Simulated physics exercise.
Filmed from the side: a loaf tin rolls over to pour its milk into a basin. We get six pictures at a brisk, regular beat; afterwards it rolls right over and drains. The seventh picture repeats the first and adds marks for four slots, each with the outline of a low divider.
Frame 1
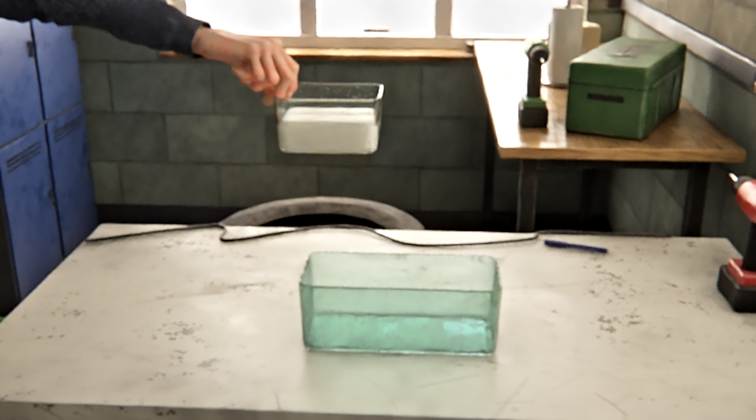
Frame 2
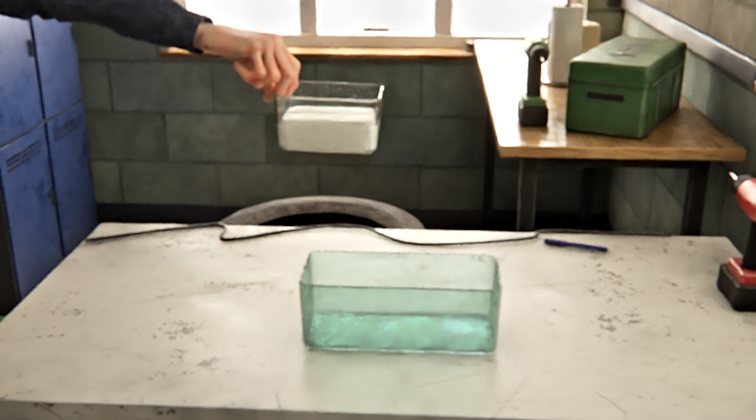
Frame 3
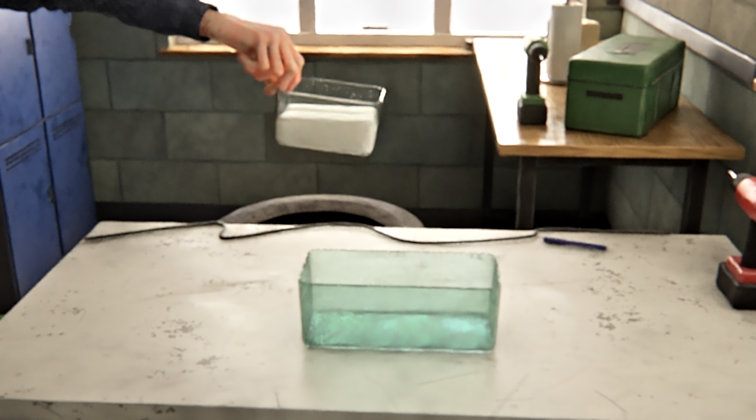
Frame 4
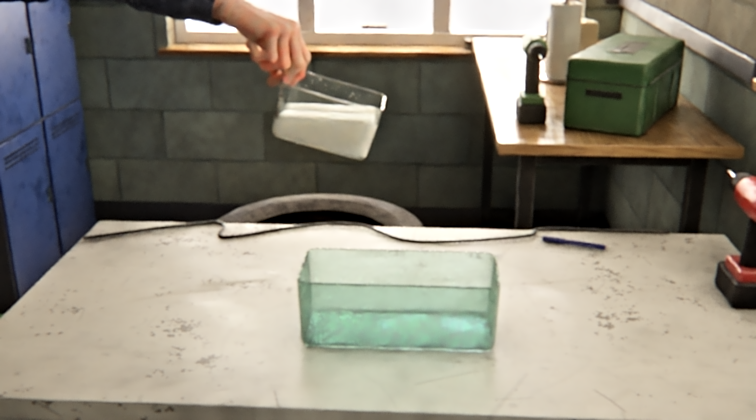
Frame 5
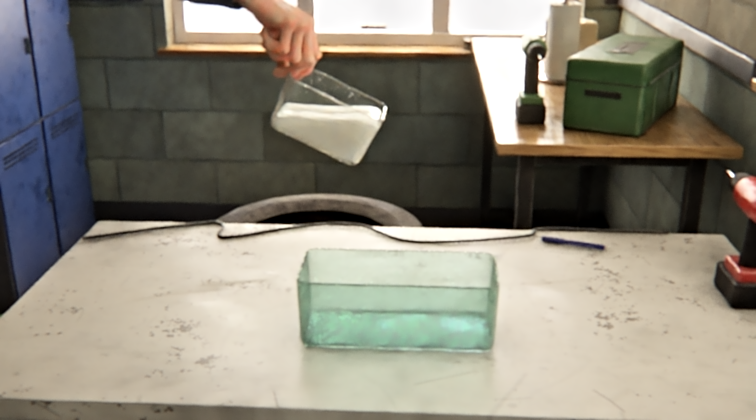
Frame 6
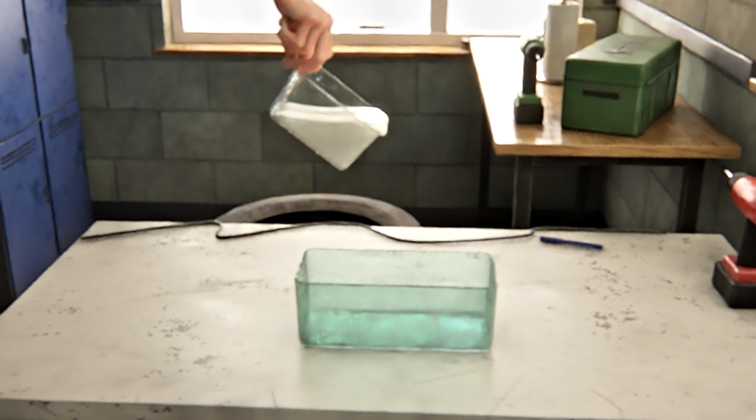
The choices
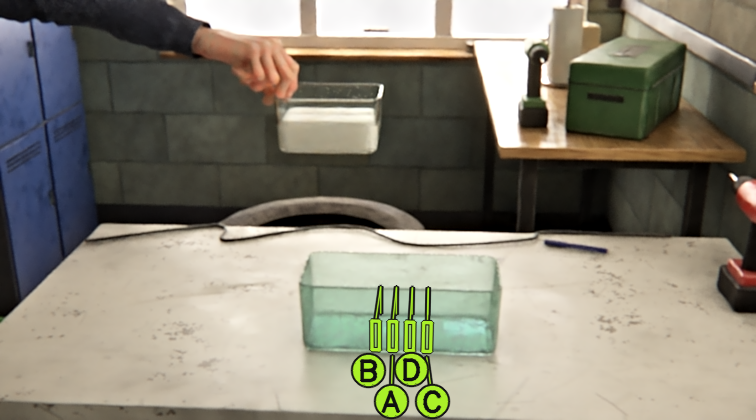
A small clear container of white milk, held by a hand above a greenish glass basin on a worn table, starts level and tilts steadily down to the right until the milk reaches over its lip.
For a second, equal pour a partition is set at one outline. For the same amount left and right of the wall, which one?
Best: C.
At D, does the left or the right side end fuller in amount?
More ends on the right.
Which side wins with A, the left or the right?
The right side.
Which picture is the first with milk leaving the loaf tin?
In picture 6.
On the marked copy, A at (392, 355); B at (375, 355); C at (426, 357); D at (409, 356).
If A is chosen, about 9 % ends left of the wall and 90 % right of it.
If B is chosen, about 6 % ends left of the wall and 91 % right of it; 3 % is lost outside.
If C is chosen, about 50 % ends left of the wall and 47 % right of it; 3 % is lost outside.
If D is chosen, about 26 % ends left of the wall and 72 % right of it.
